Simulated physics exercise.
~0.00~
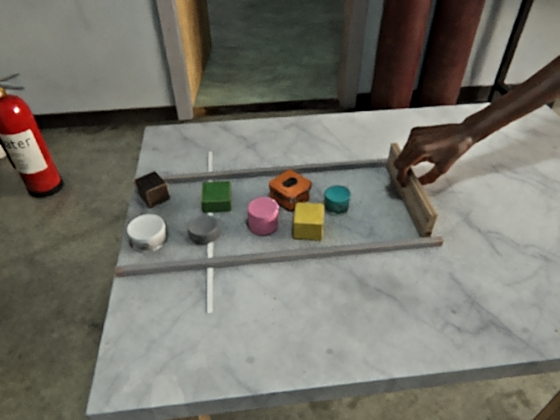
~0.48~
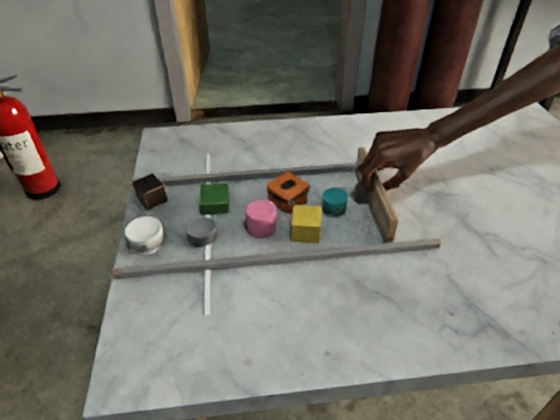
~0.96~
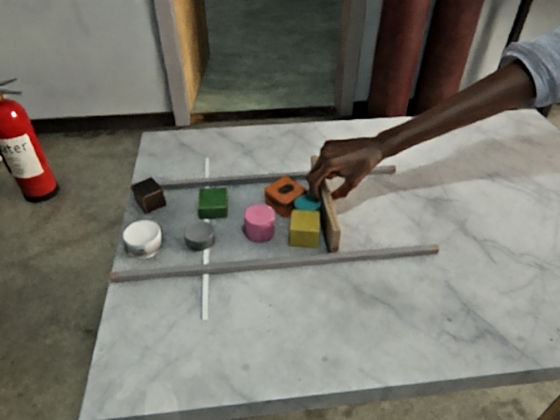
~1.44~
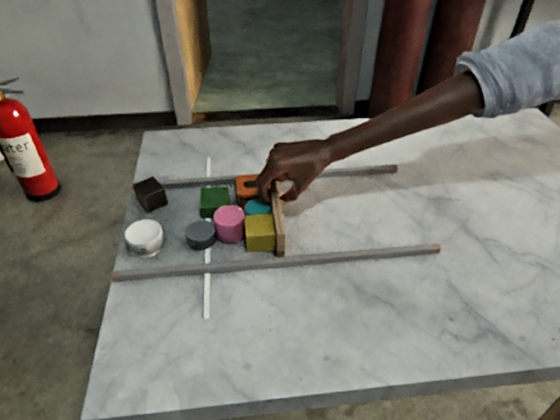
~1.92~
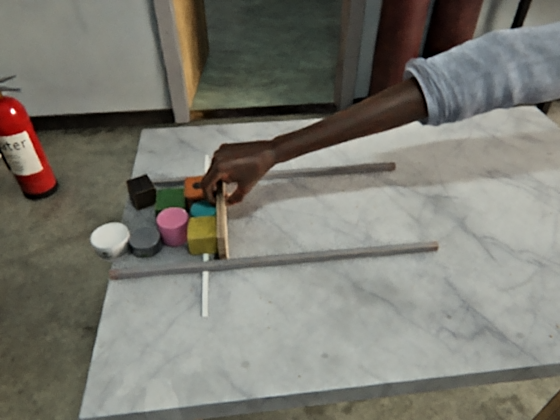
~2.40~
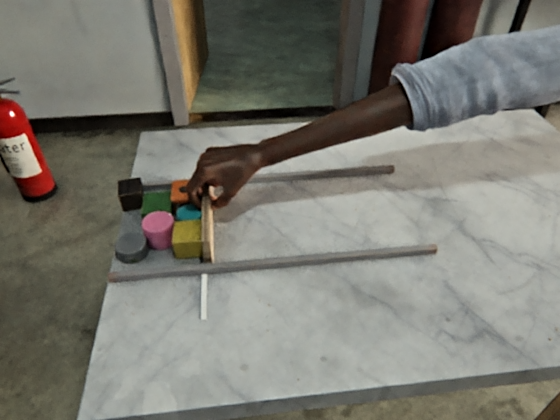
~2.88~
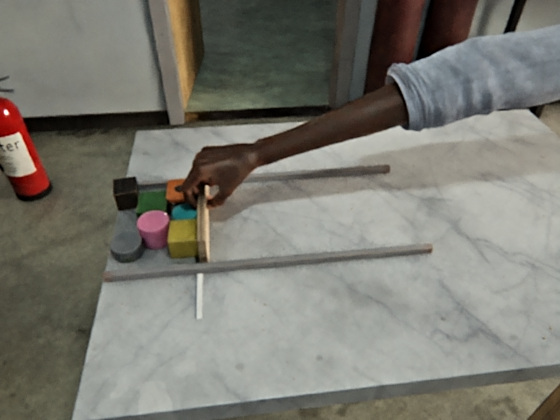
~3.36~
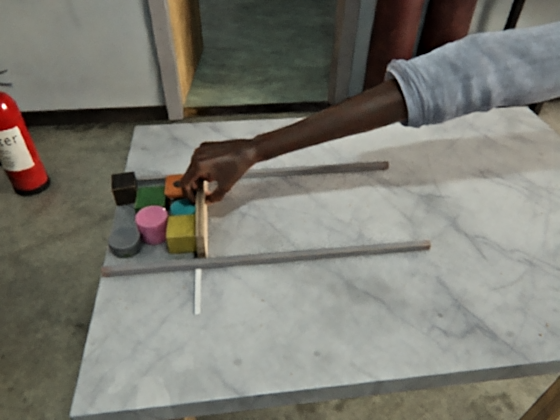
Hand sliding a wooden board left between two rails, bunching small coloured objects together and pushing a white tin off the table.
